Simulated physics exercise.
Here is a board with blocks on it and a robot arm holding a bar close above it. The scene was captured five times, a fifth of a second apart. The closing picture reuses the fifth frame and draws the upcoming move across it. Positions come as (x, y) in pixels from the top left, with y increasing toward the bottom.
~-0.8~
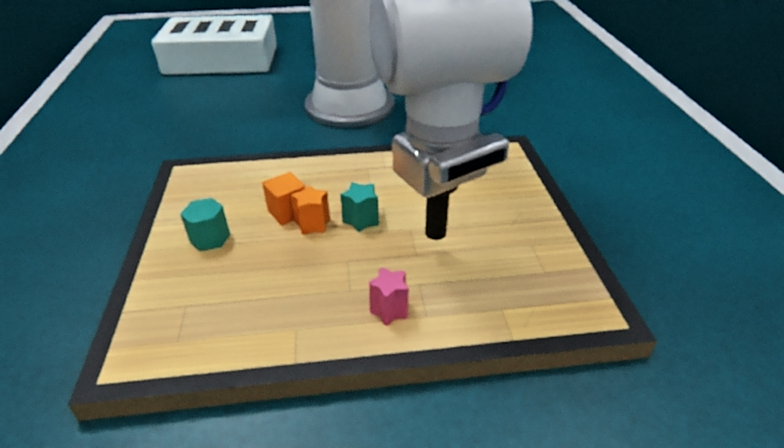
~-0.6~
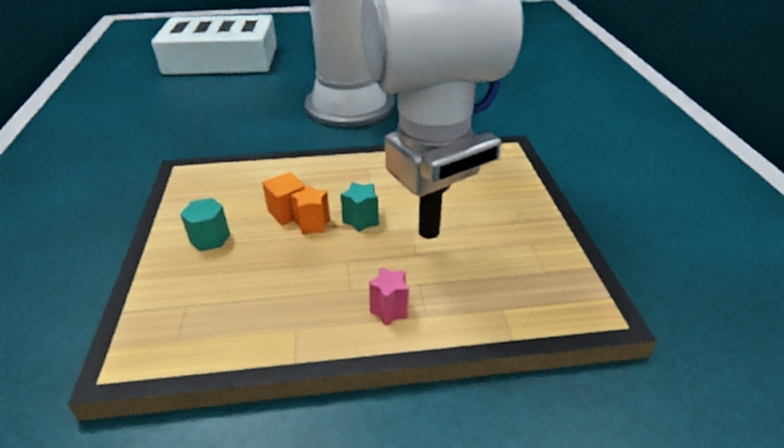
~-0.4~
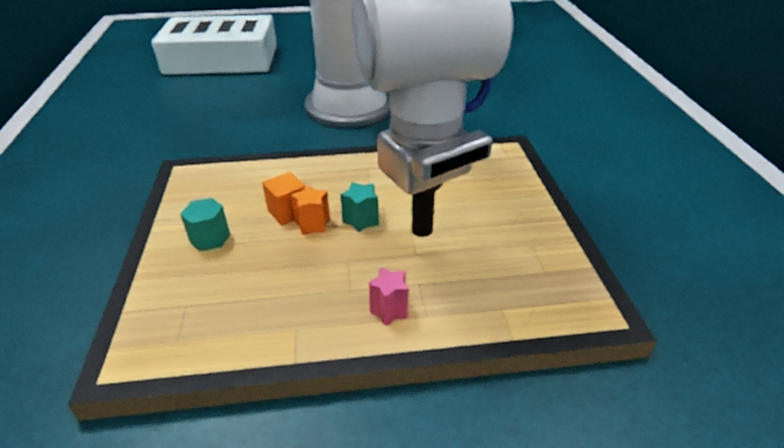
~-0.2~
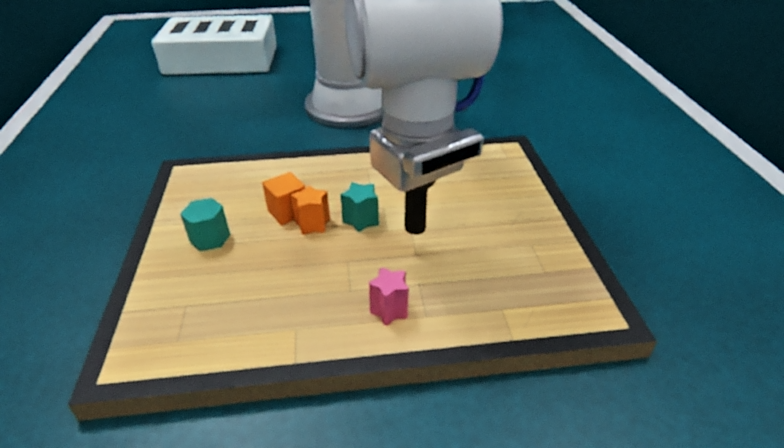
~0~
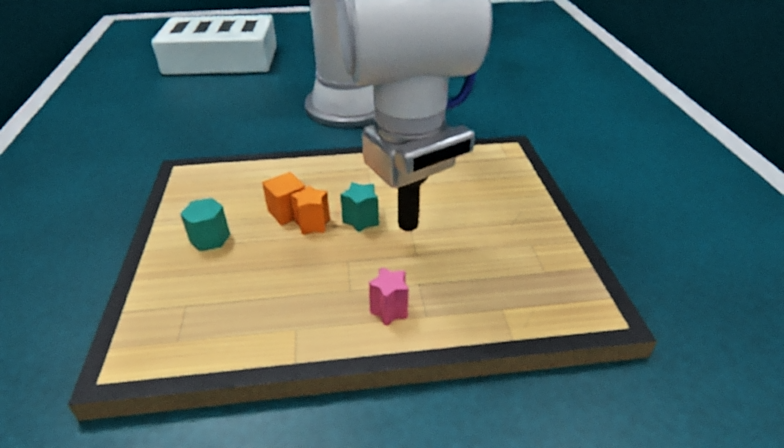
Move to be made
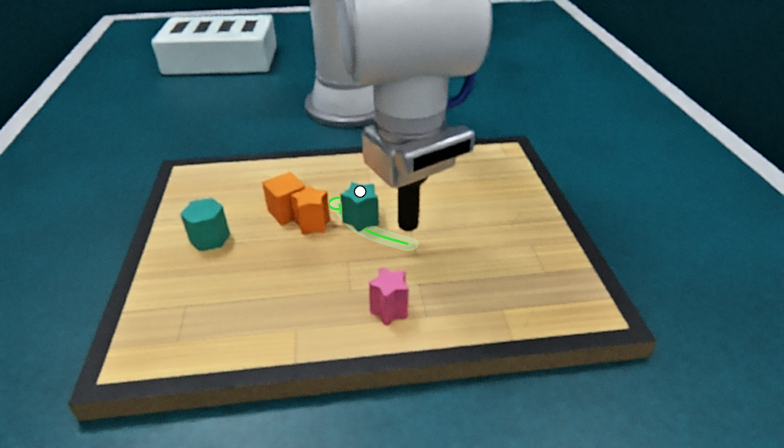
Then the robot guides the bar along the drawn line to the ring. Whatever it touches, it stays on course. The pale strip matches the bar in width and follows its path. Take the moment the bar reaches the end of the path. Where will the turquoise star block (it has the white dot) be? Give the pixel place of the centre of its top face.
Final place: (332, 163).
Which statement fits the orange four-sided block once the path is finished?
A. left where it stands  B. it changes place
The correct letter is A.
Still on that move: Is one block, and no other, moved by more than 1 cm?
Yes, it checks out.
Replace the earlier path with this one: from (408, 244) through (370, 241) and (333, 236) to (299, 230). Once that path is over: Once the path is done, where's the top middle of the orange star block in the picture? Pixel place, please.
The middle of the upper face of the orange star block will lie at about (282, 187) in the picture.
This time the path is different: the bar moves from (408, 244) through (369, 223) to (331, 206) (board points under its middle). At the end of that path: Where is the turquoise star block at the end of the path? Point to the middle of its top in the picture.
By then it is at (313, 169).
Drawn move, from (408, 244) via (377, 235) and (353, 220), ending at (338, 203); the dot is on the turquoise star block.
What follows on the original path. One third of the way, bar at (375, 216); nothing pushed yet.
Two thirds of the way, bar at (352, 202); turquoise star block at (345, 179).
At the end, bar at (337, 185); orange four-sided block still; orange star block still; turquoise star block at (332, 164), turned 15° clockwise.
